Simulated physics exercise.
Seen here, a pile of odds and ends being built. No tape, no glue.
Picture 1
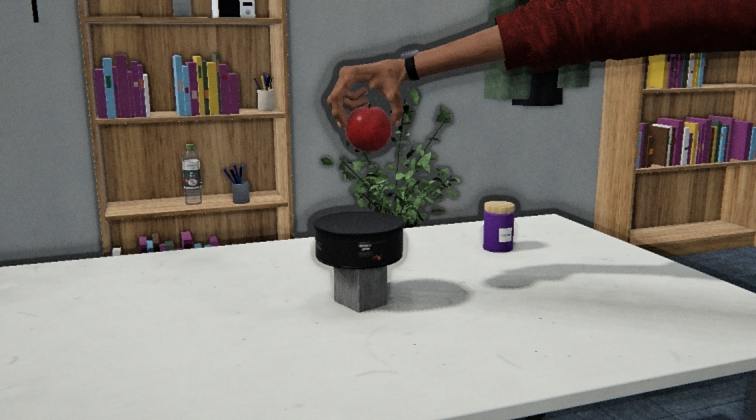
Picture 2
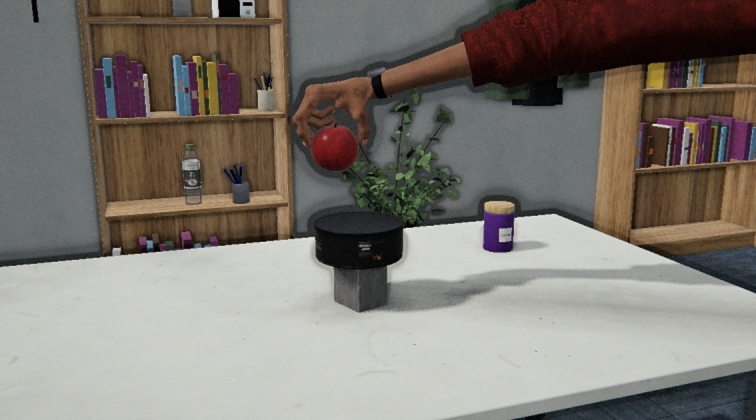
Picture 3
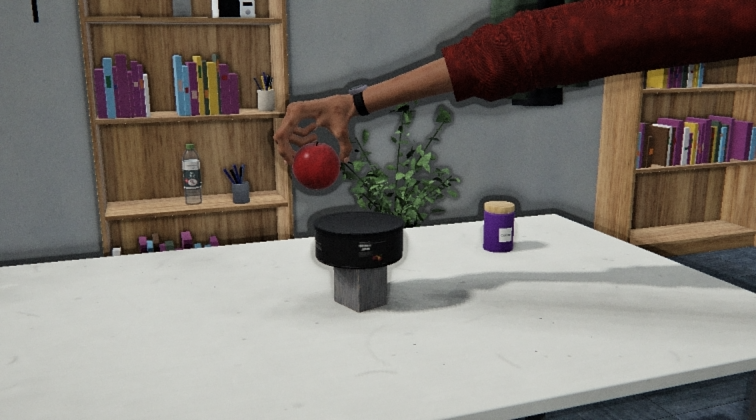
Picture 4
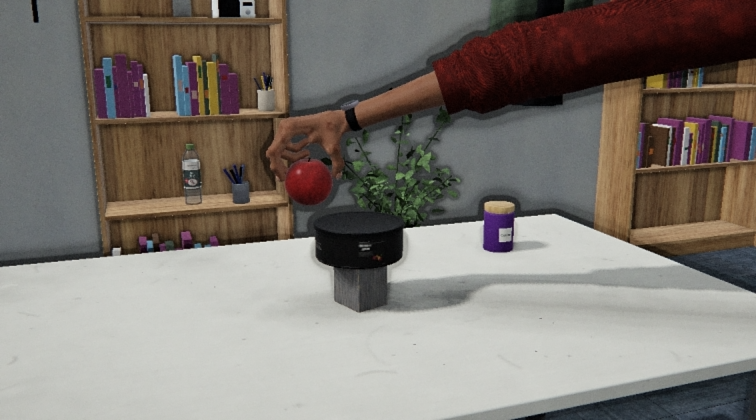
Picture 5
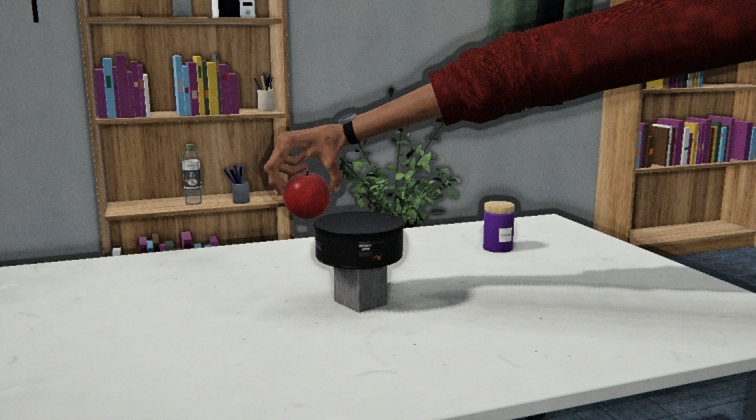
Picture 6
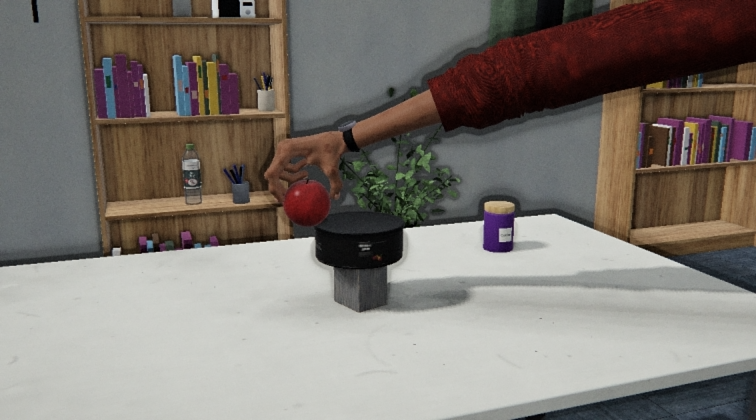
A hand lowers a red apple leftward to the left edge of a black tub.
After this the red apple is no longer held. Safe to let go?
As it turns out, it gives way.
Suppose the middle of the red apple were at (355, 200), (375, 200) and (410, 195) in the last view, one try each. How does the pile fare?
First, it keeps its balance; second, it keeps its balance; third, it gives way.
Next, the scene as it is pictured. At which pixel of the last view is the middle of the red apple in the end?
Near (274, 291).
Then, 0.40 s later than the last frame, red apple now fallen.
Then, 0.50 s later than the last frame, things are still on the move.
When it is over, fallen, red apple; the other 3 as before. End places, in pixels of the last picture, red apple near (274, 291). The pile loses its balance.
